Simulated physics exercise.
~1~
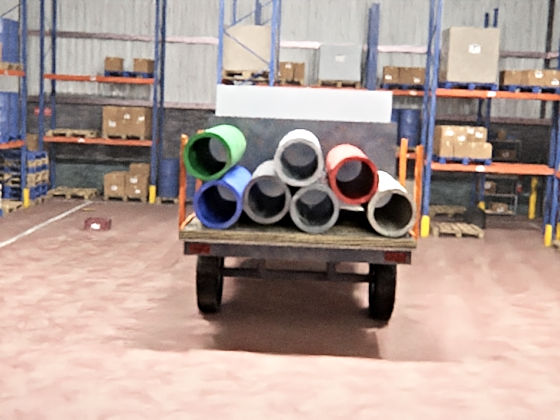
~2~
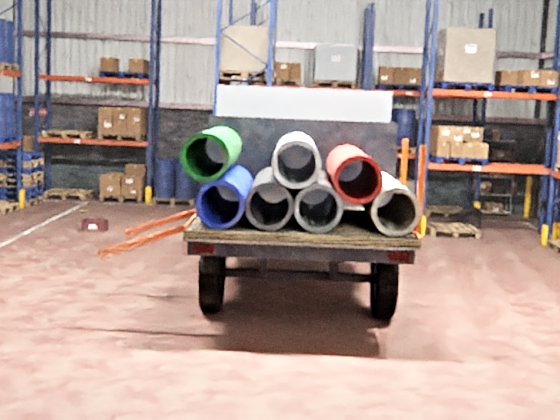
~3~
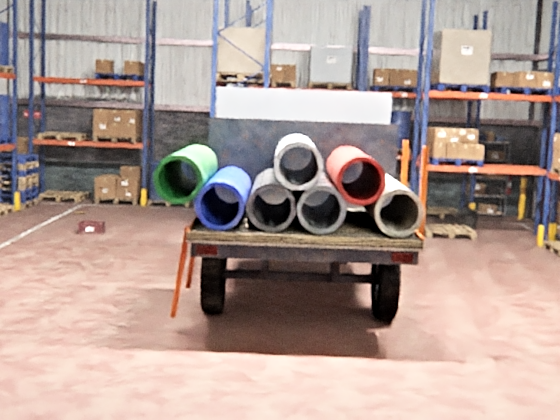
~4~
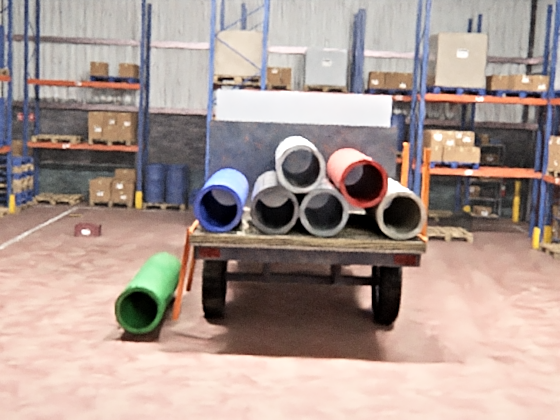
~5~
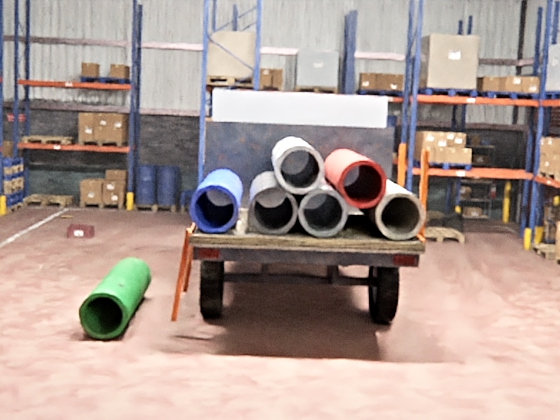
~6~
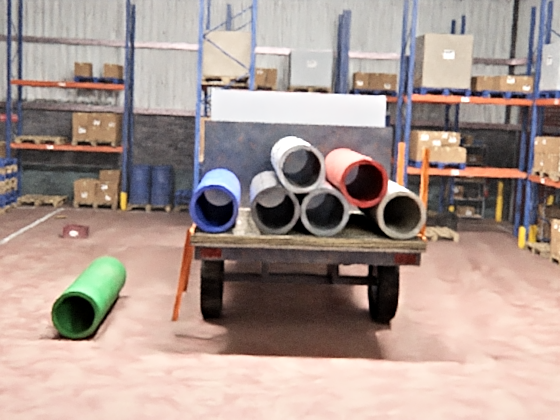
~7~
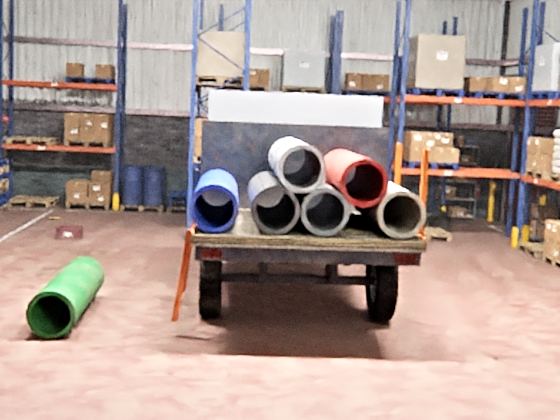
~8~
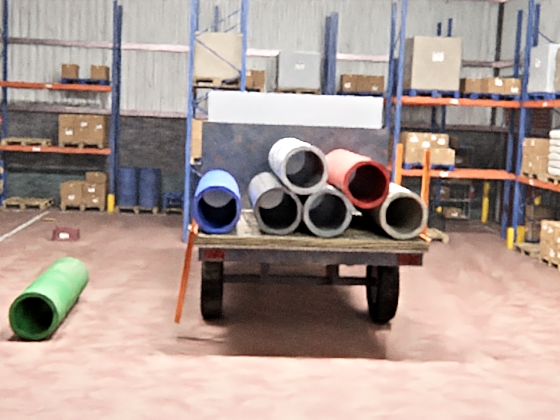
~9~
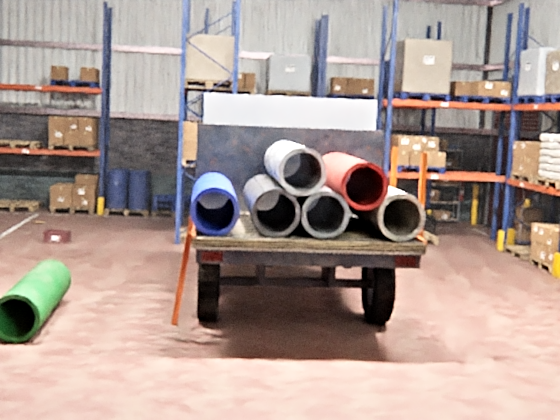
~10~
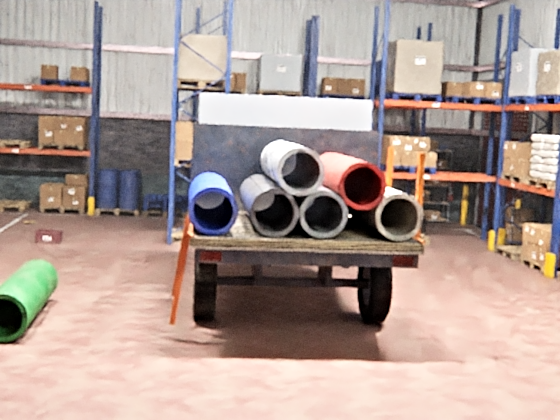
To begin with, seven thick-walled pipes, one red, one blue, one green and the rest grey, sit stacked on the back of a flatbed lorry in a warehouse, held by orange posts at both sides. The posts on the left swing outward and down, while those on the right stay up. The green pipe slides left off the blue one, tips over the edge and drops to the floor. It then rolls away to the left, slowing as it goes. The blue pipe shifts only slightly, and it stays on the deck with the red and grey pipes.
